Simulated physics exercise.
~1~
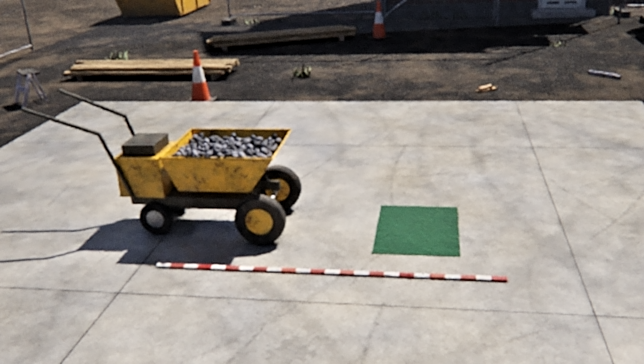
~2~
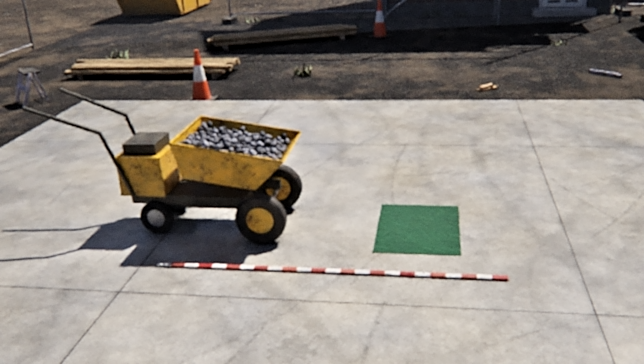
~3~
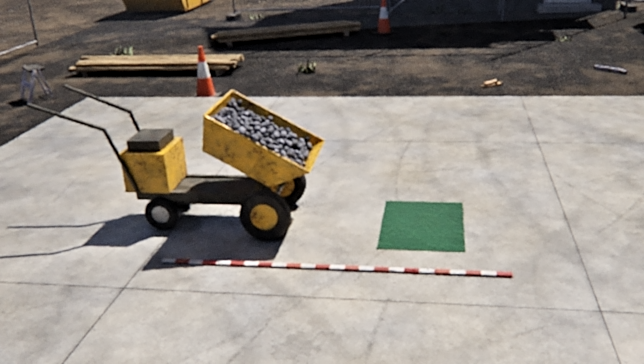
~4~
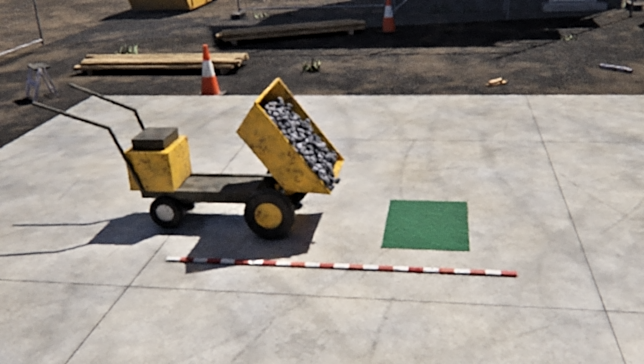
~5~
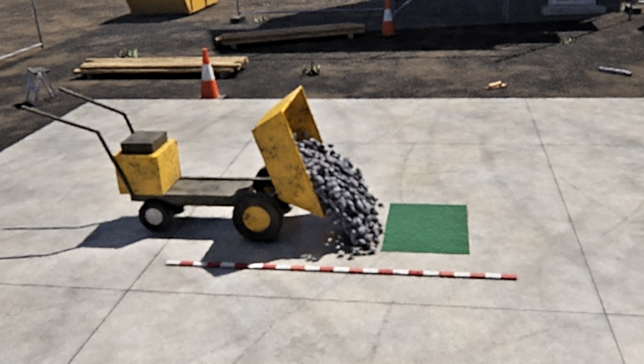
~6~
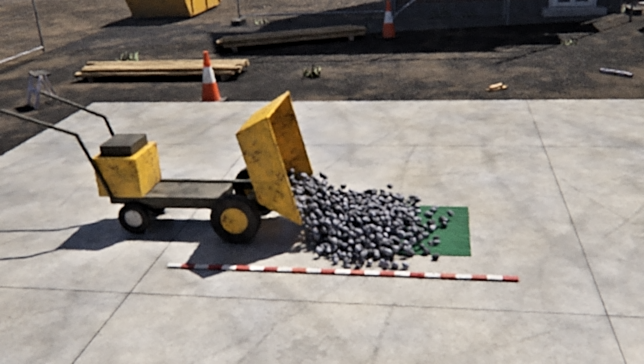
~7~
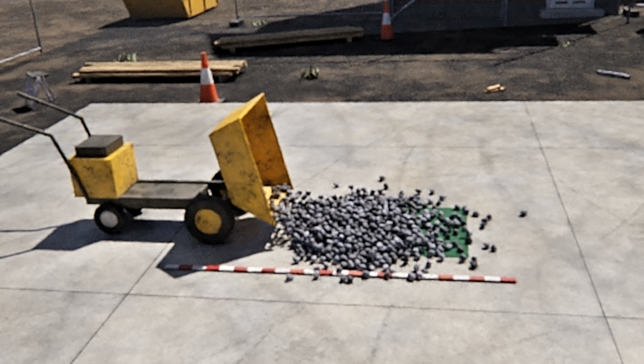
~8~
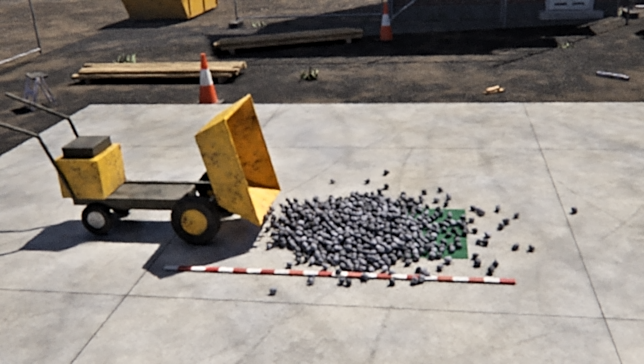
A yellow motor barrow tips out grey stones, backs left, and leaves them partly covering a green sheet.
